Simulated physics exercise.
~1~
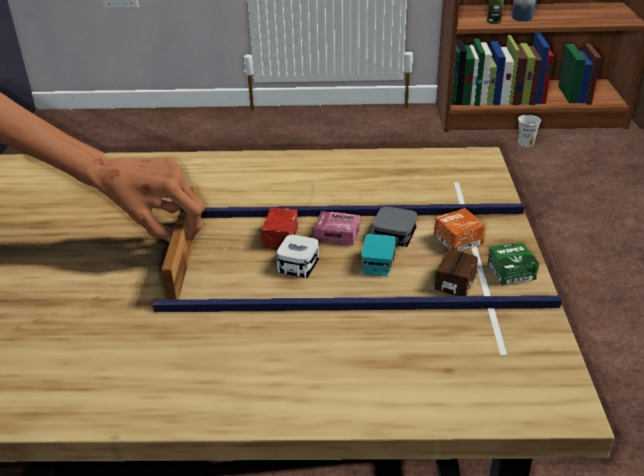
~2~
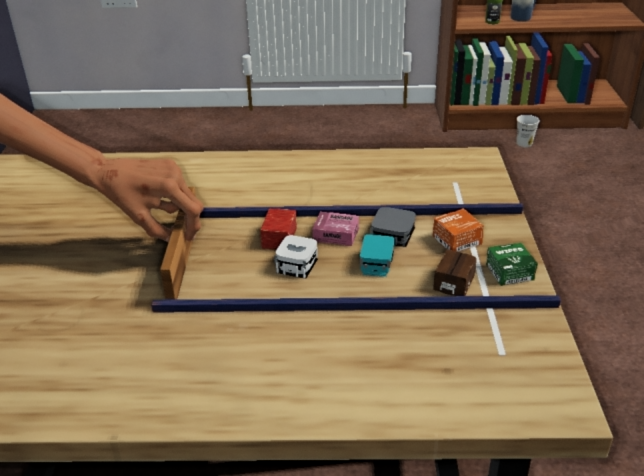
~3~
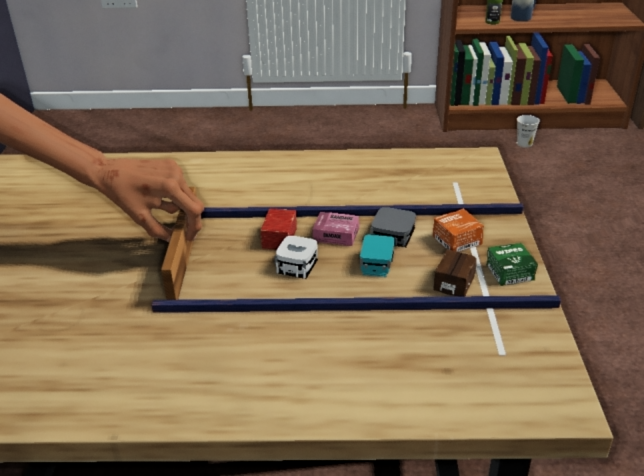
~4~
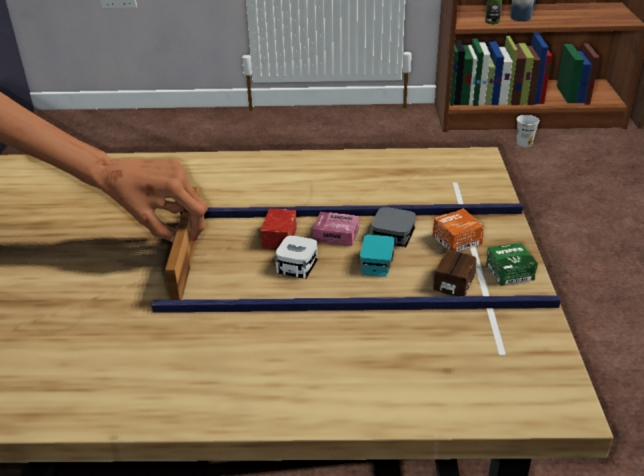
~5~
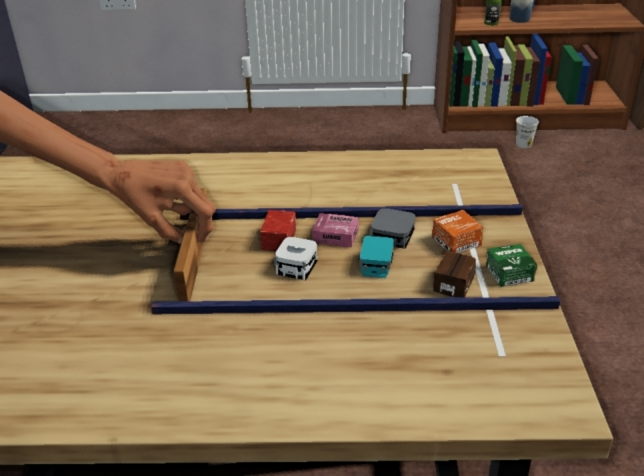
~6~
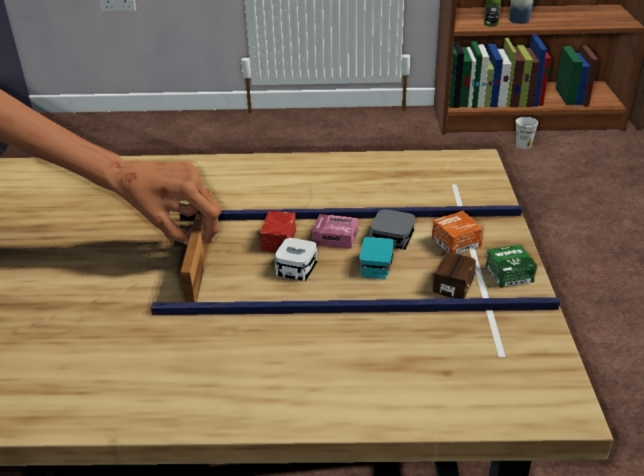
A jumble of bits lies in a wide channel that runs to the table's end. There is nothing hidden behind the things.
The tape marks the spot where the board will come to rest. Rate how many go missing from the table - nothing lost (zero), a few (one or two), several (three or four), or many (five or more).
Several, three or four.
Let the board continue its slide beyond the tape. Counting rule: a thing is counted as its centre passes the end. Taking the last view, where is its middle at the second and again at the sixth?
(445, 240), later (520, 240).
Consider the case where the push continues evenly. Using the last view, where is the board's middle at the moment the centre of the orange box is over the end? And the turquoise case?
About (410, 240), and about (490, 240) for the other.
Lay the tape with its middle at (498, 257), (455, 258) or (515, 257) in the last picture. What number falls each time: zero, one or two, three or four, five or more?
In order: Five or more, one to two, five or over.
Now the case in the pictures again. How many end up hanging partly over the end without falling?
The number overhanging is 1.
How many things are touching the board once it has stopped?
The count comes out at 3.
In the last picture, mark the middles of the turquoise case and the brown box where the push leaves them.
The turquoise case at (524, 255), the brown box at (509, 281).
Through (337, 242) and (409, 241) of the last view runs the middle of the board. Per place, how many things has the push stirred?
Tally at point one: 6; at point two: 7.
A little later, none off yet; green box at rest near (511, 266); orange box at rest near (457, 233); brown box at rest near (455, 275).
Next, none off yet; green box at rest near (511, 266); orange box shifted about its own width near (512, 236); brown box moving near (462, 277).
When it is over, the number that fall off is three or four; down, grey case, orange box and green box.
